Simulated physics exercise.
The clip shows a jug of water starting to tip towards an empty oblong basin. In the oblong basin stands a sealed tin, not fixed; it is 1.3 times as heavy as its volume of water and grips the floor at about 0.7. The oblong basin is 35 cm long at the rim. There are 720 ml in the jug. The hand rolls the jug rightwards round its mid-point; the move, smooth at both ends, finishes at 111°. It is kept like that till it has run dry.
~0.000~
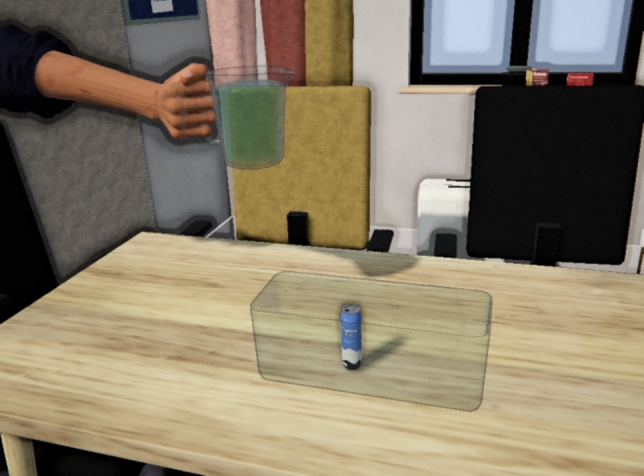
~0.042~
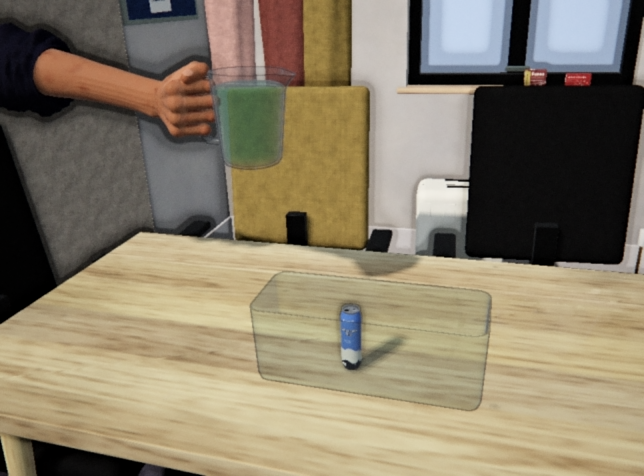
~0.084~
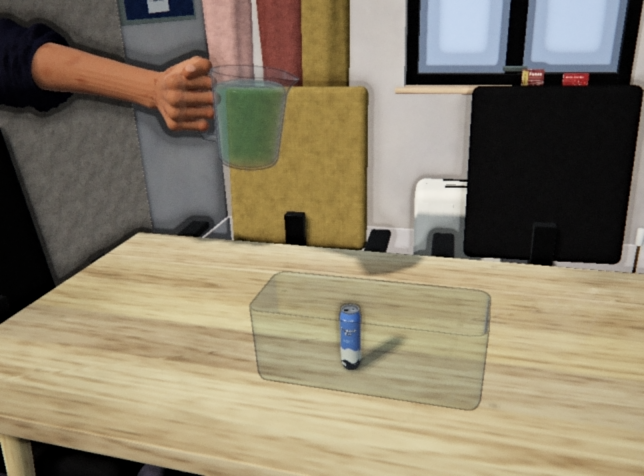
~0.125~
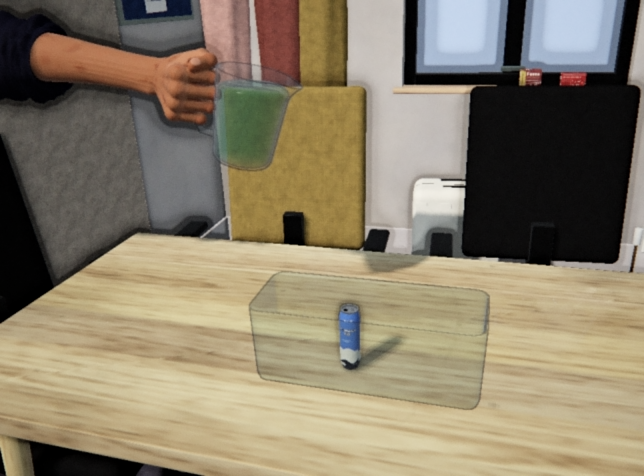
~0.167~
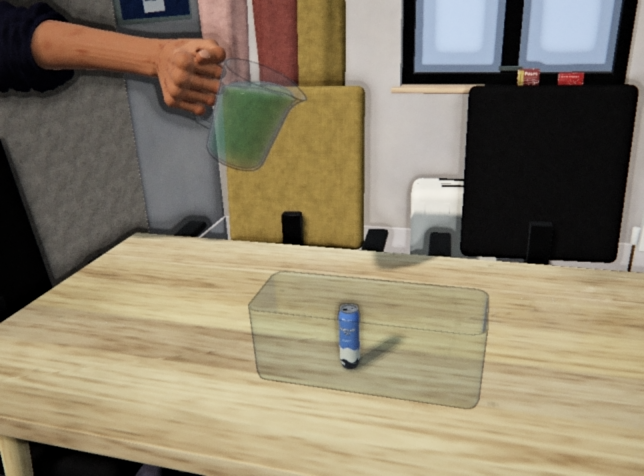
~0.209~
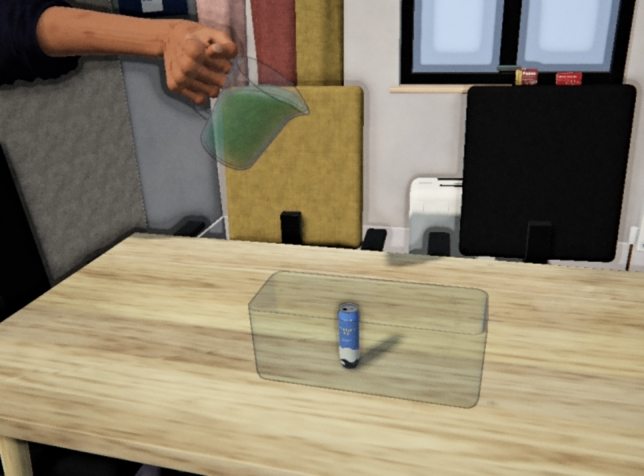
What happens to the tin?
The tin stays up.
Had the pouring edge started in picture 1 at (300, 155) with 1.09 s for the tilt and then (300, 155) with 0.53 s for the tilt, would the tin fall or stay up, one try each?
First it topples; then it goes over.
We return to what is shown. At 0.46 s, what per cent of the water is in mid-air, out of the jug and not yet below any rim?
Near 48 in a hundred.
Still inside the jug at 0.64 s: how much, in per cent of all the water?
Some 10 per cent.
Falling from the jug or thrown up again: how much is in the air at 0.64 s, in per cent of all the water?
Near 34 in a hundred.
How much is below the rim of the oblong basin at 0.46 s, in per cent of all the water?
Near 4 in a hundred.
Then, 0.46 s in, the tilt is 106° and 49 per cent is still to pour; the tin stands where it began.
Then, 0.64 s in, the tilt is 111° and 9 per cent is still to pour; the tin stands where it began.
Then, 0.82 s in, the tilt is 111° and 0 per cent is still to pour; the tin stands where it began.
Then, 1.03 s in, the tilt is 111° and 0 per cent is still to pour; the tin stands where it began.
Finally, the tin stands where it began.
